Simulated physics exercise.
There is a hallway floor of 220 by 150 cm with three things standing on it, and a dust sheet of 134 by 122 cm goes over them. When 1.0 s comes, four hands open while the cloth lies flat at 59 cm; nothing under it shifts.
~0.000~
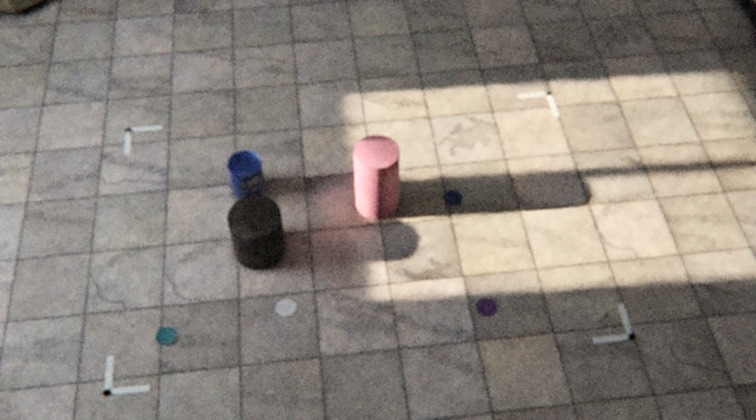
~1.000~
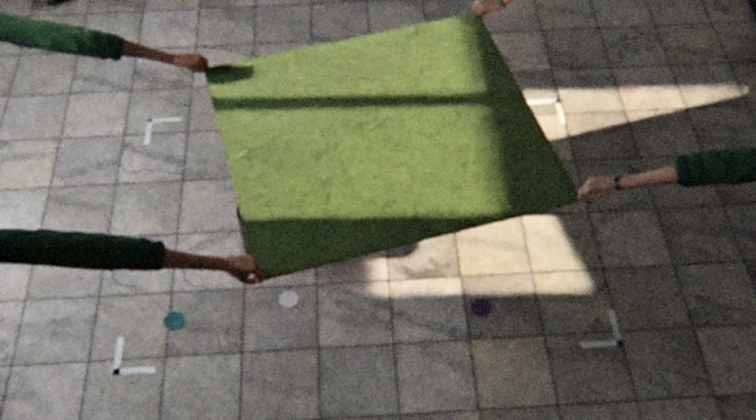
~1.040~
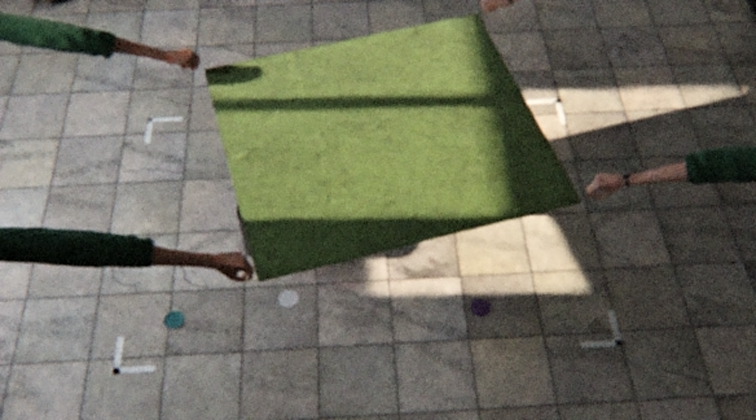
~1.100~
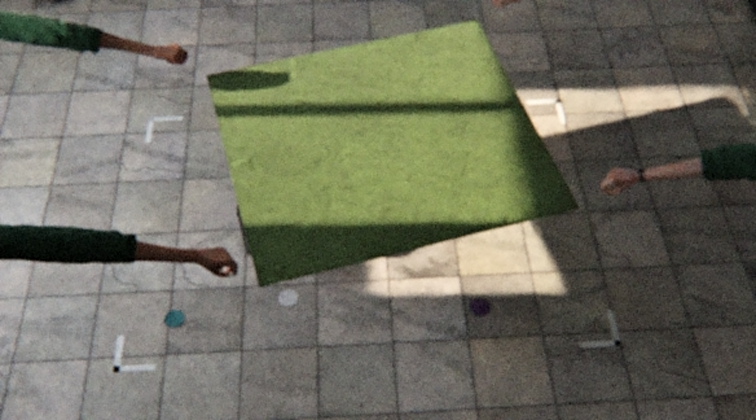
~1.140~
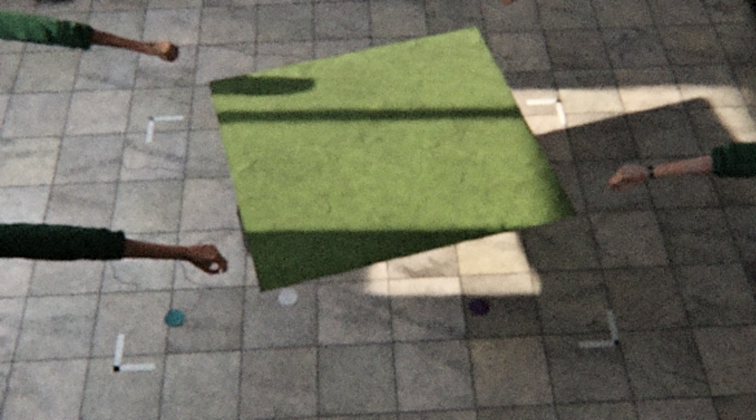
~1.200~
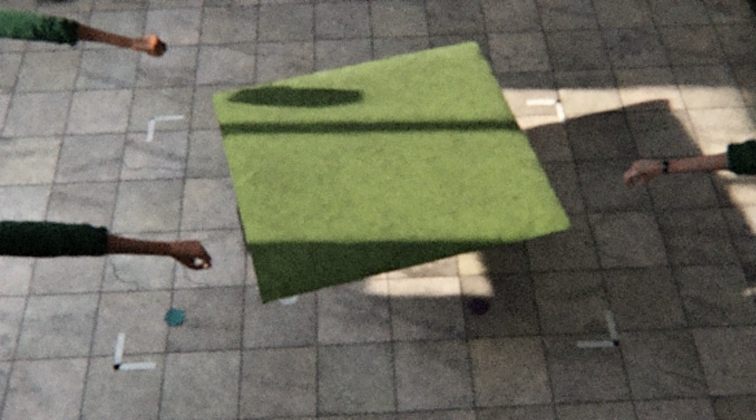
Hands hold a green sheet above three tubs, then let go, and it sinks slightly.
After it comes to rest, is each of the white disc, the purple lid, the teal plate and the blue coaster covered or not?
Result: White disc vanishes under it, purple lid still shows, teal plate stays uncovered, blue coaster ends under the cloth.
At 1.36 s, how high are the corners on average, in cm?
About 10 cm.
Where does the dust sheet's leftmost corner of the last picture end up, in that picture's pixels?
Near pixel (246, 150).
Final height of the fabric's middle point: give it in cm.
Looks like close to 38 cm up.
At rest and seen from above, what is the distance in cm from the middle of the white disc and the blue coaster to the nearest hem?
About 4 cm, 16 cm.
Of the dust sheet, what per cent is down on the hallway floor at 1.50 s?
15 %.
By 1.4 s, 0 % of it is down, spanning 146 by 139 cm, above white disc, blue coaster.
By 1.5 s, 15 % of it is down, spanning 136 by 117 cm, above white disc, blue coaster.
By 1.7 s, 20 % of it is down, spanning 132 by 111 cm, above white disc, blue coaster.
By 1.8 s, 20 % of it is down, spanning 132 by 111 cm, above white disc, blue coaster.
By 3.3 s, 20 % of it is down, spanning 133 by 111 cm, above white disc, blue coaster.
